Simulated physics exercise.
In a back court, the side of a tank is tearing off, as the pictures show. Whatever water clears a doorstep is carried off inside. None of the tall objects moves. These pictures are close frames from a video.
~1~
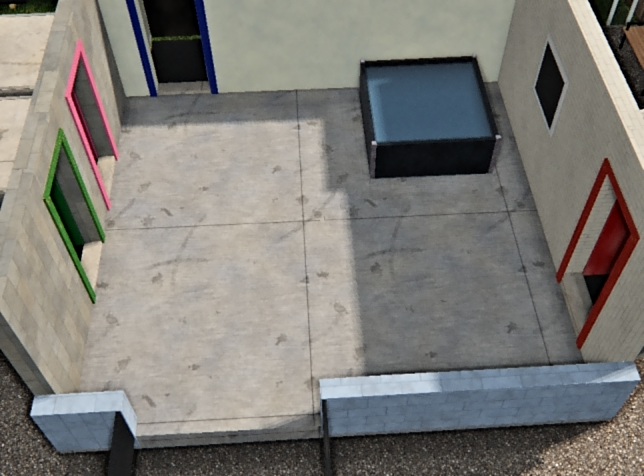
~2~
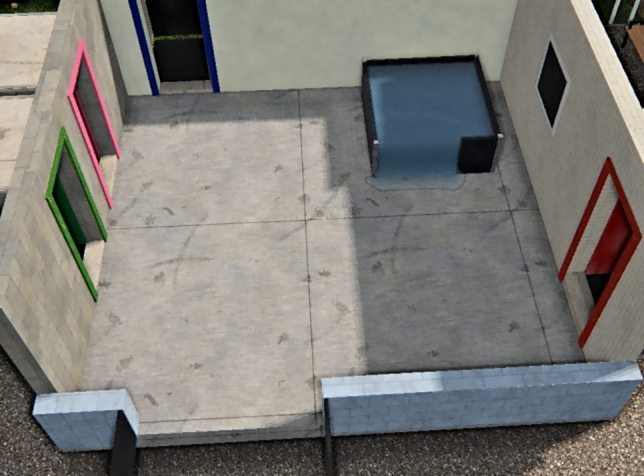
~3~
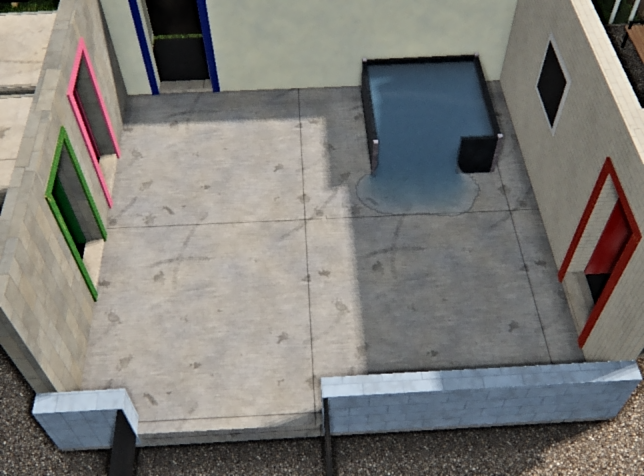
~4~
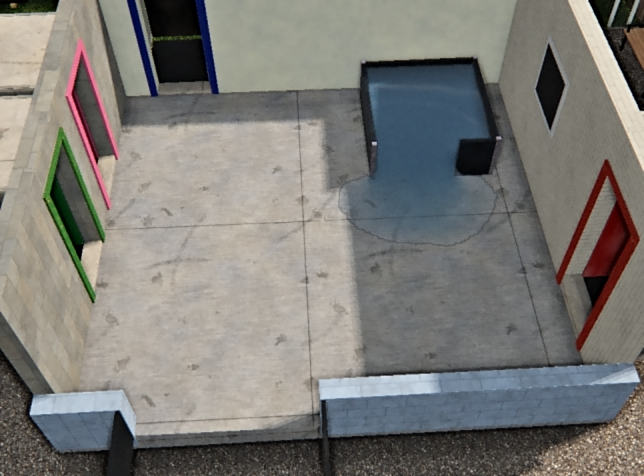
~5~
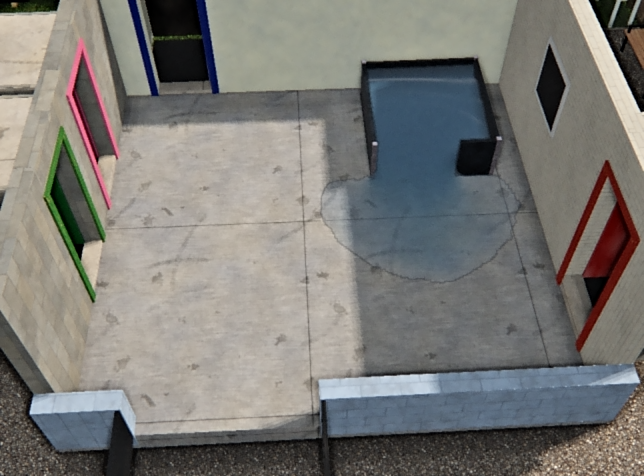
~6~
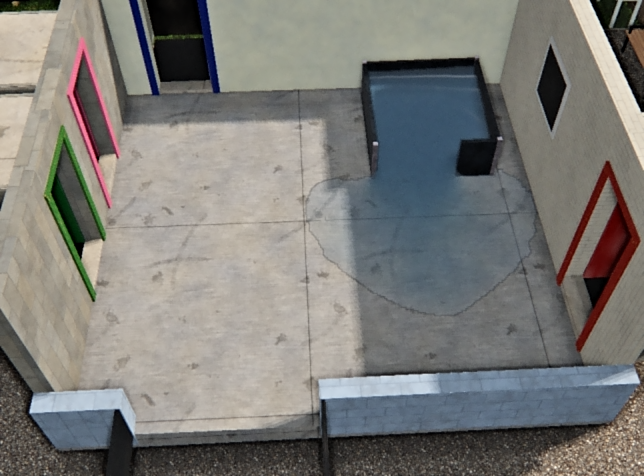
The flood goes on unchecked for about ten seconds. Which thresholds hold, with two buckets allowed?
In the end the red door ends up within two buckets. The pink door ends up within two buckets. The blue door ends up within two buckets. The green door ends up within two buckets.
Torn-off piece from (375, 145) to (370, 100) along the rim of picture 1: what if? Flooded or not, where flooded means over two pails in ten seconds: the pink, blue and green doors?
Door by door, the pink door crosses the threshold, then the blue door crosses the threshold, then the green door crosses the threshold.
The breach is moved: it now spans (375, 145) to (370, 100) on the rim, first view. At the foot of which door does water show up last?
My answer is the one in red.
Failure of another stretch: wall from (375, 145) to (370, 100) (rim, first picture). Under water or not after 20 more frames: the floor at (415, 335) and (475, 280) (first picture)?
Taking the two points in order, the first is left dry and the second is left dry.
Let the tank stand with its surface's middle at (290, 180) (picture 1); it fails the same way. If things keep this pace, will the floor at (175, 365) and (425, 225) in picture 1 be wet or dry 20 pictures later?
Soaked, parched.
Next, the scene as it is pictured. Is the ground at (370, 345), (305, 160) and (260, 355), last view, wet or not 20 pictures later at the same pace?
As listed, the points end up soaked, high and dry and soaked.
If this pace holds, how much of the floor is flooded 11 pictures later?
Close to 45 %.
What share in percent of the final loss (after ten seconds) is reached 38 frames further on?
Share gone: About 65 %.
A moment on, water covers 35 % of the floor; the red door wet at the sill, nothing in, the pink door not reached, the blue door not reached, the green door not reached.
Next, water covers 45 % of the floor; the red door wet at the sill, nothing in, the pink door not reached, the blue door not reached, the green door not reached.
Then, water covers 50 % of the floor; the red door wet at the sill, nothing in, the pink door not reached, the blue door not reached, the green door not reached.
Later, water covers 60 % of the floor; the red door wet at the sill, nothing in, the pink door not reached, the blue door not reached, the green door wet at the sill, nothing in.
In the end, water covers 90 % of the floor; the red door wet at the sill, nothing in, the pink door wet at the sill, nothing in, the blue door wet at the sill, nothing in, the green door wet at the sill, nothing in.
